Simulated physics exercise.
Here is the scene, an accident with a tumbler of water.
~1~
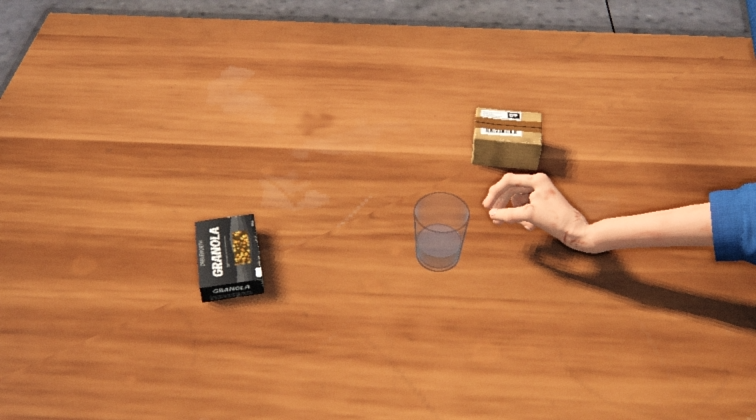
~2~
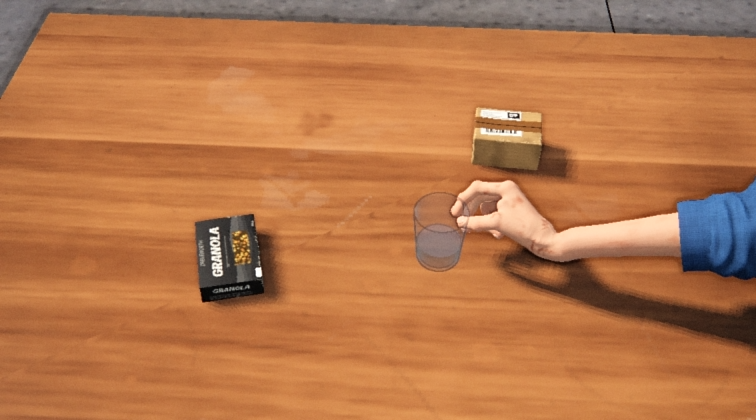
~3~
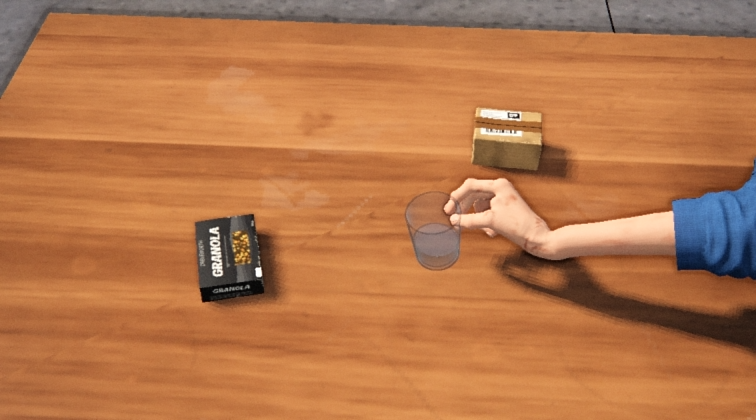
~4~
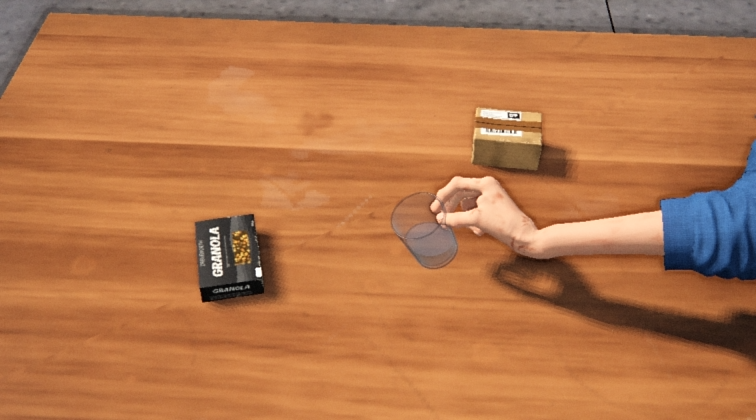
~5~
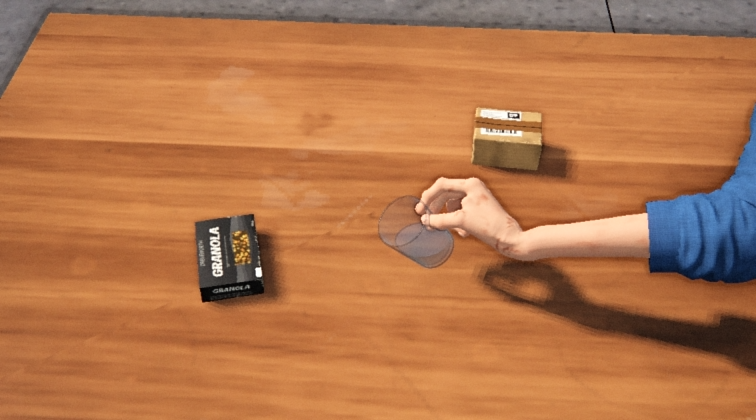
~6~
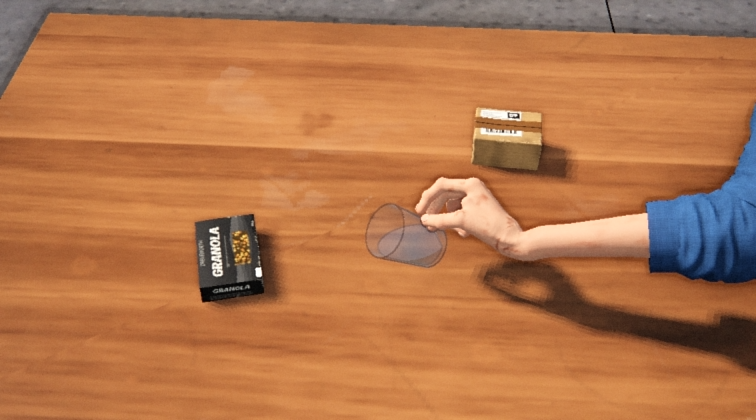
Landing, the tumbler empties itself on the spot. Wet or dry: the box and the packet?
In the end the box will come through dry; the packet will come through wet.
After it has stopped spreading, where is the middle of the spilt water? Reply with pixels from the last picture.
(238, 314).
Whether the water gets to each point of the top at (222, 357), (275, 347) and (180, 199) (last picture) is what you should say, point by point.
I'd call the first one covered, the middle one covered and the final one safe.
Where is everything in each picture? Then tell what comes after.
It stands upright; tumbler (440, 233) about a third full; box (509, 125); packet (227, 249), in the first picture.
Pushed off balance; tumbler about a third full, surface at (439, 241), in the second picture.
Pushed off balance; tumbler (435, 232) about a third full; packet (227, 249), in the third picture.
Pushed off balance; tumbler (426, 232) tipped 20°; box (509, 125), in the fourth picture.
Pushed off balance; tumbler (417, 234) tipped 35°, in the fifth picture.
It is falling; tumbler (407, 238) tipped 50°; box (509, 125); packet (227, 249), in the sixth picture.
Shortly, the puddle covers about as much as a plate; the box is still dry; the packet is soaking at its edge.
At the finish, the puddle covers about as much as a plate; the box is still dry; the packet is soaking at its edge.
